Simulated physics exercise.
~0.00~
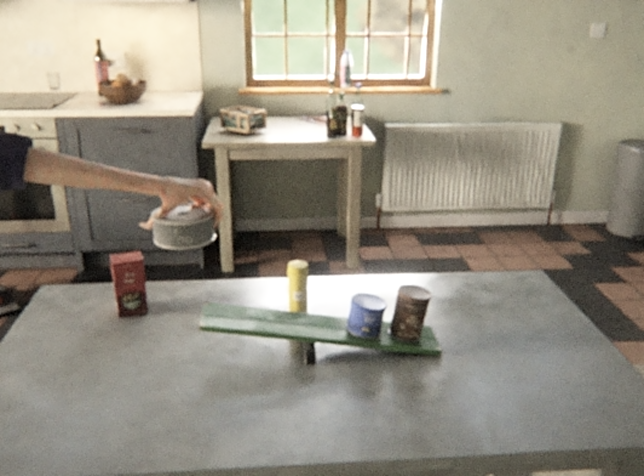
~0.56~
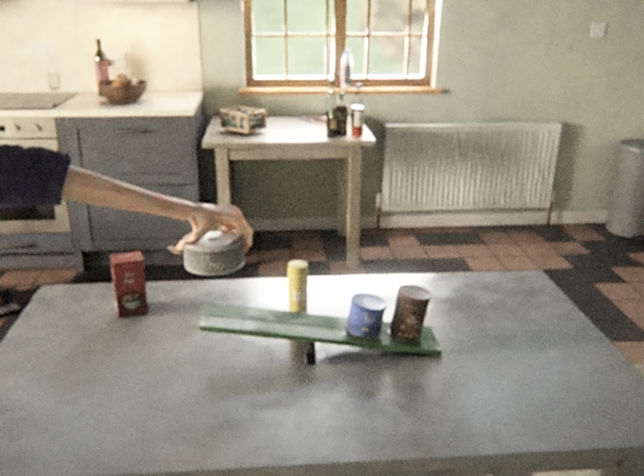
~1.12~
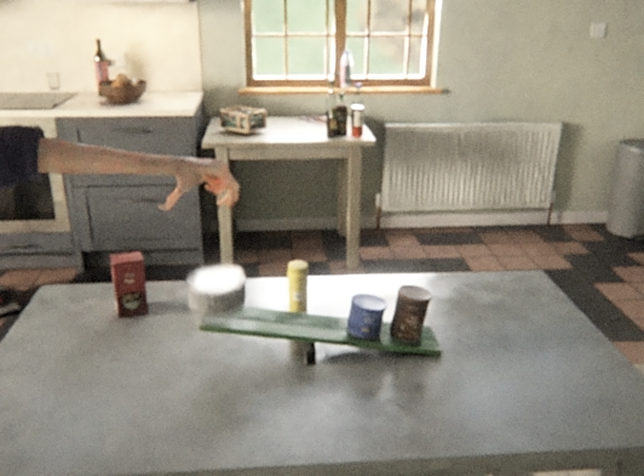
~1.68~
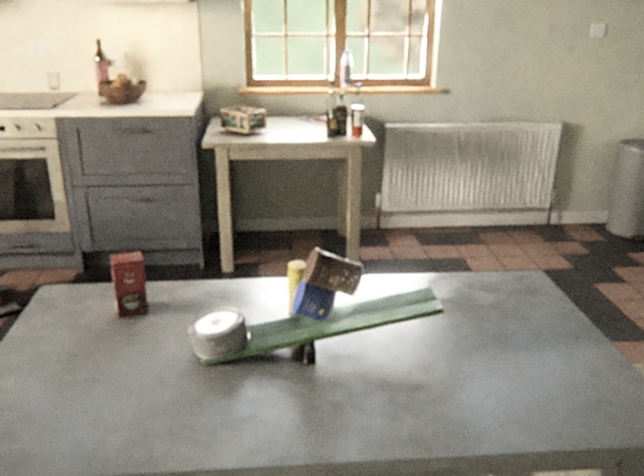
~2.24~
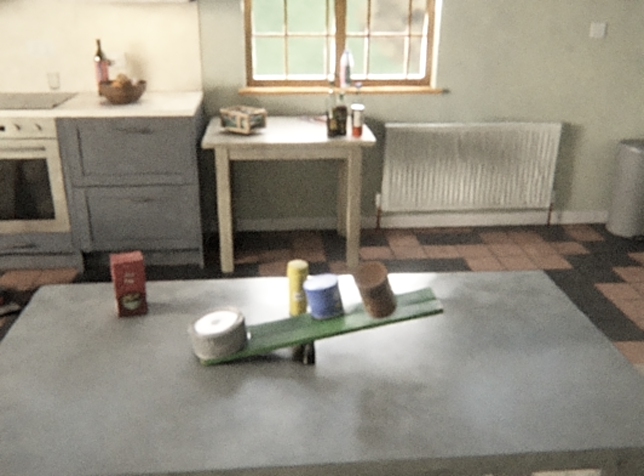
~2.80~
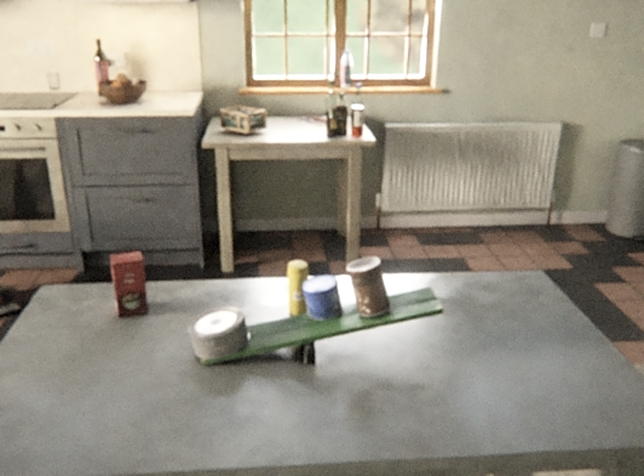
A hand holding a grey tub reaches in from the left over a grey table in a kitchen, seen from the front and slightly above. A green plank rests across a small block, its raised end at left and a blue tin and brown tin at its lowered right end, with a red carton at left and a yellow shaker behind. The hand moves right, lets go and withdraws. The tub drops onto the raised end, which swings down, tossing both tins up and leftward. They land upright on the plank, leaning with its slope, while the tub rests at the lowered left end.
